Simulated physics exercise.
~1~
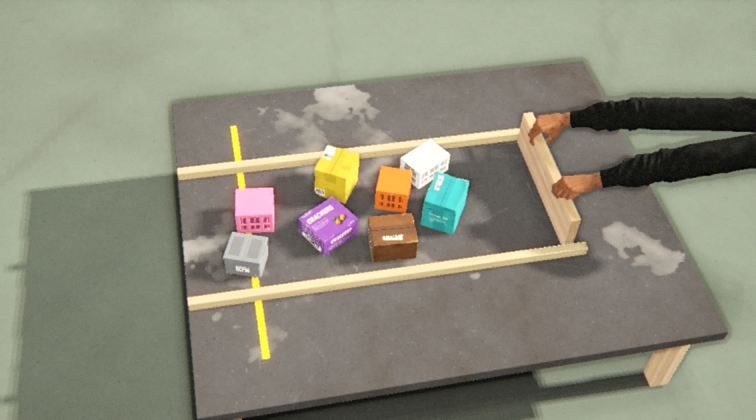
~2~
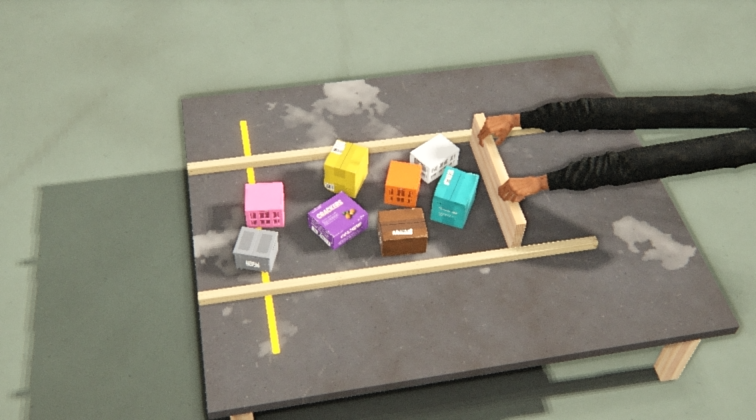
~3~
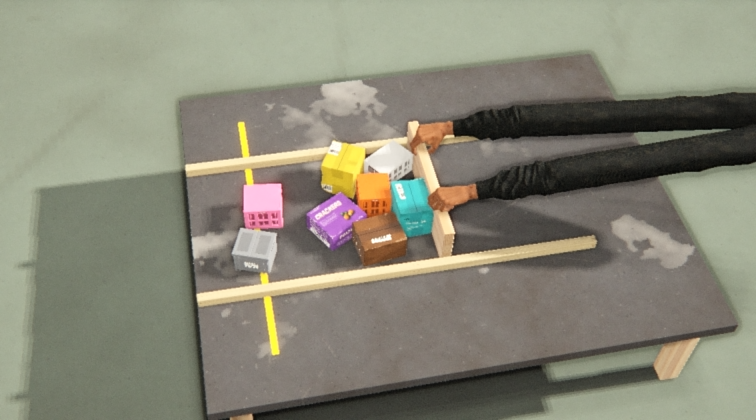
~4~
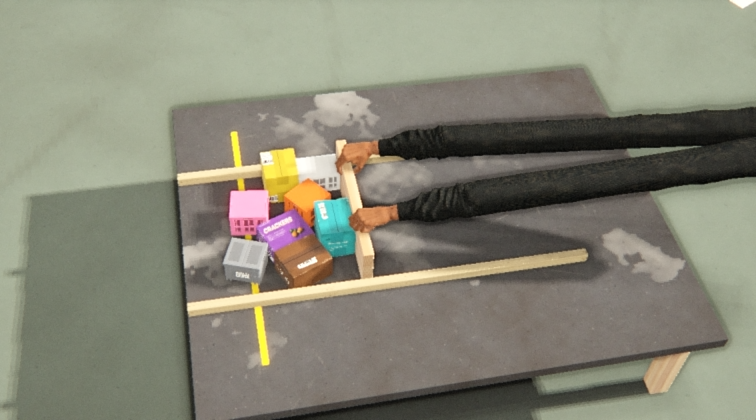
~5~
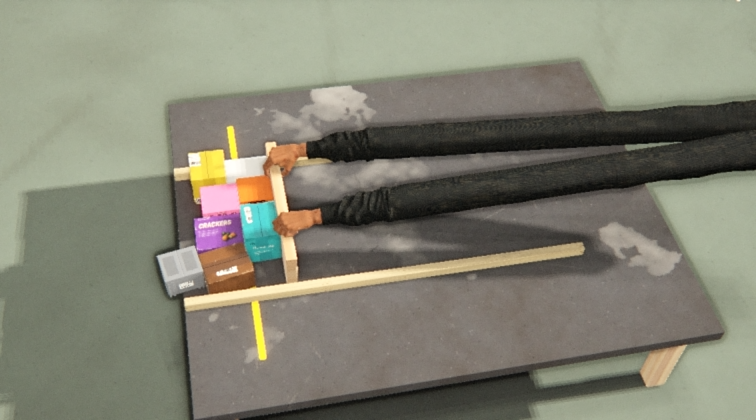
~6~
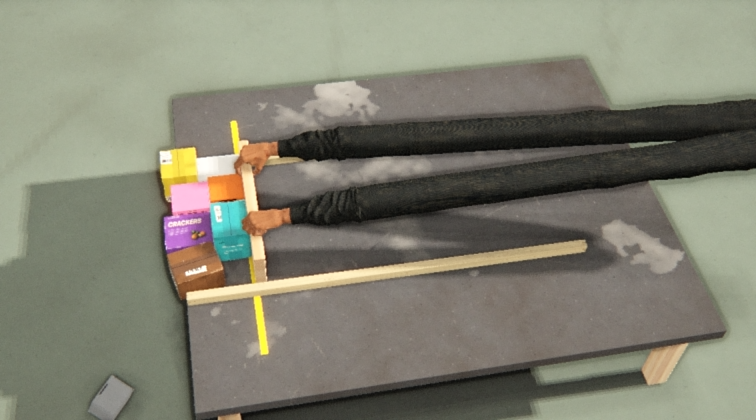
Two hands pushed an upright wooden plank left across a dark table, bunching the colorful boxes together between two wooden rails until the plank reached the yellow tape. The grey box dropped off the end, while the others stayed crowded at the edge.
